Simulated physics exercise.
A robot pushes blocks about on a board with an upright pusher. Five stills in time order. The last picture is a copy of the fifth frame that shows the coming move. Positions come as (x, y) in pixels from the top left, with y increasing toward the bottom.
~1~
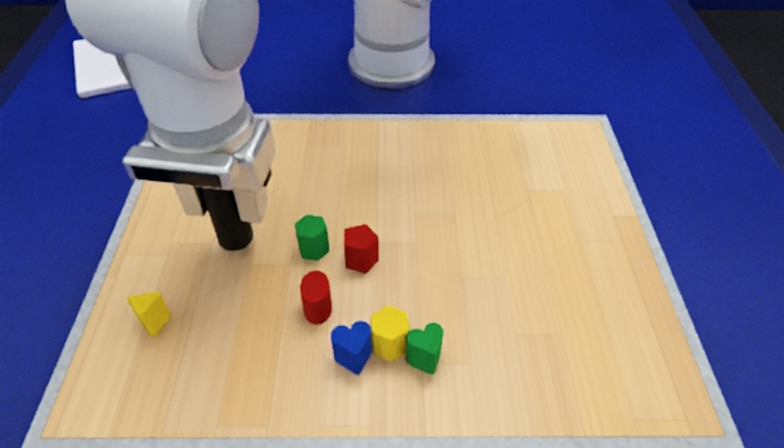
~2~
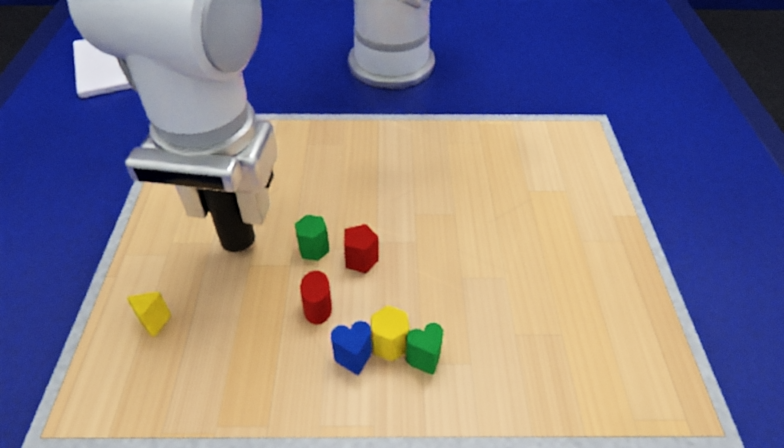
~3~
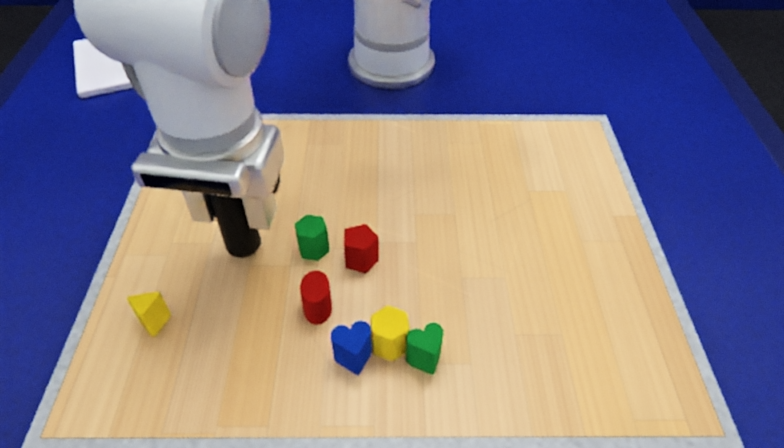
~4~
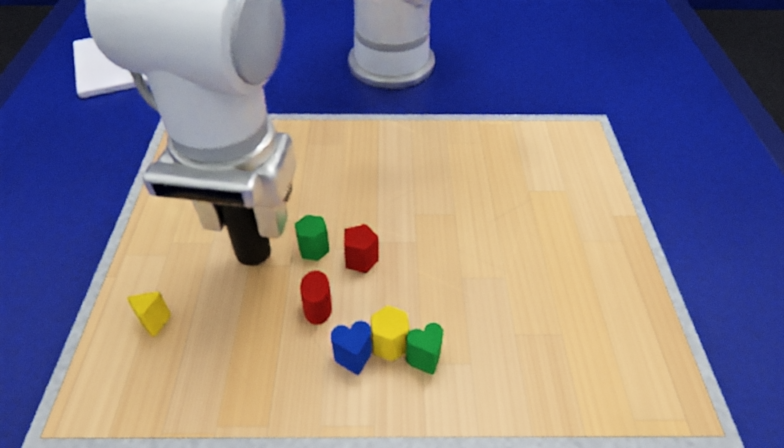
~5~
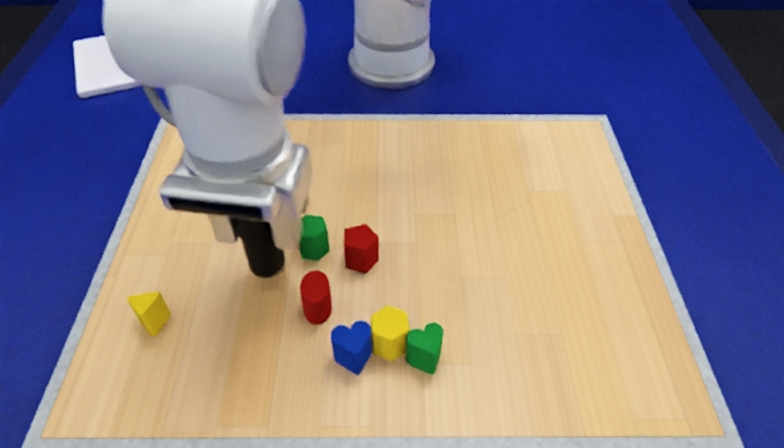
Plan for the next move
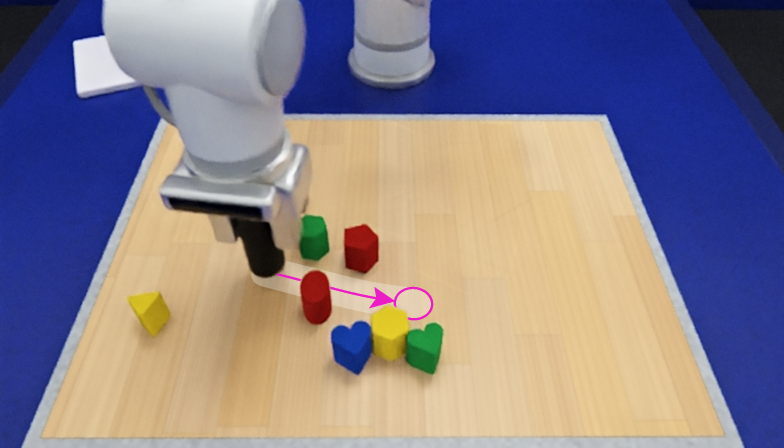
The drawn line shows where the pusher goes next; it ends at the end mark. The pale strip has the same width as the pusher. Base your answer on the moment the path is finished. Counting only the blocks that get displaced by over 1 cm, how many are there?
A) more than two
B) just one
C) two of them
B: Just one.
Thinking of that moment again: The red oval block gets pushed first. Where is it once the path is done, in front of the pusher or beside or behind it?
By then it is beside or behind the pusher.
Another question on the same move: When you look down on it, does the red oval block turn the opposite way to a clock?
No, I don't think so.
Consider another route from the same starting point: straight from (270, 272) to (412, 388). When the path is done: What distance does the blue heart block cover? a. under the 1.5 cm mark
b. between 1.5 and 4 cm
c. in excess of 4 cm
The answer is c.
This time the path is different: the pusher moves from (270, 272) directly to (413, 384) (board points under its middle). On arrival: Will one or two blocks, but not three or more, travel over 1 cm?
No, it doesn't check out.
Drawn move, from (270, 272) over (339, 290) to (413, 303).
What follows on the original path. One third of the way, pusher at (314, 276); red oval block at (320, 290), turned 20° clockwise.
Two thirds of the way, pusher at (363, 287); red oval block at (331, 297), turned 75° clockwise.
At the end, pusher at (414, 295); green hexagon still; red oval block at (331, 297), turned 75° clockwise.
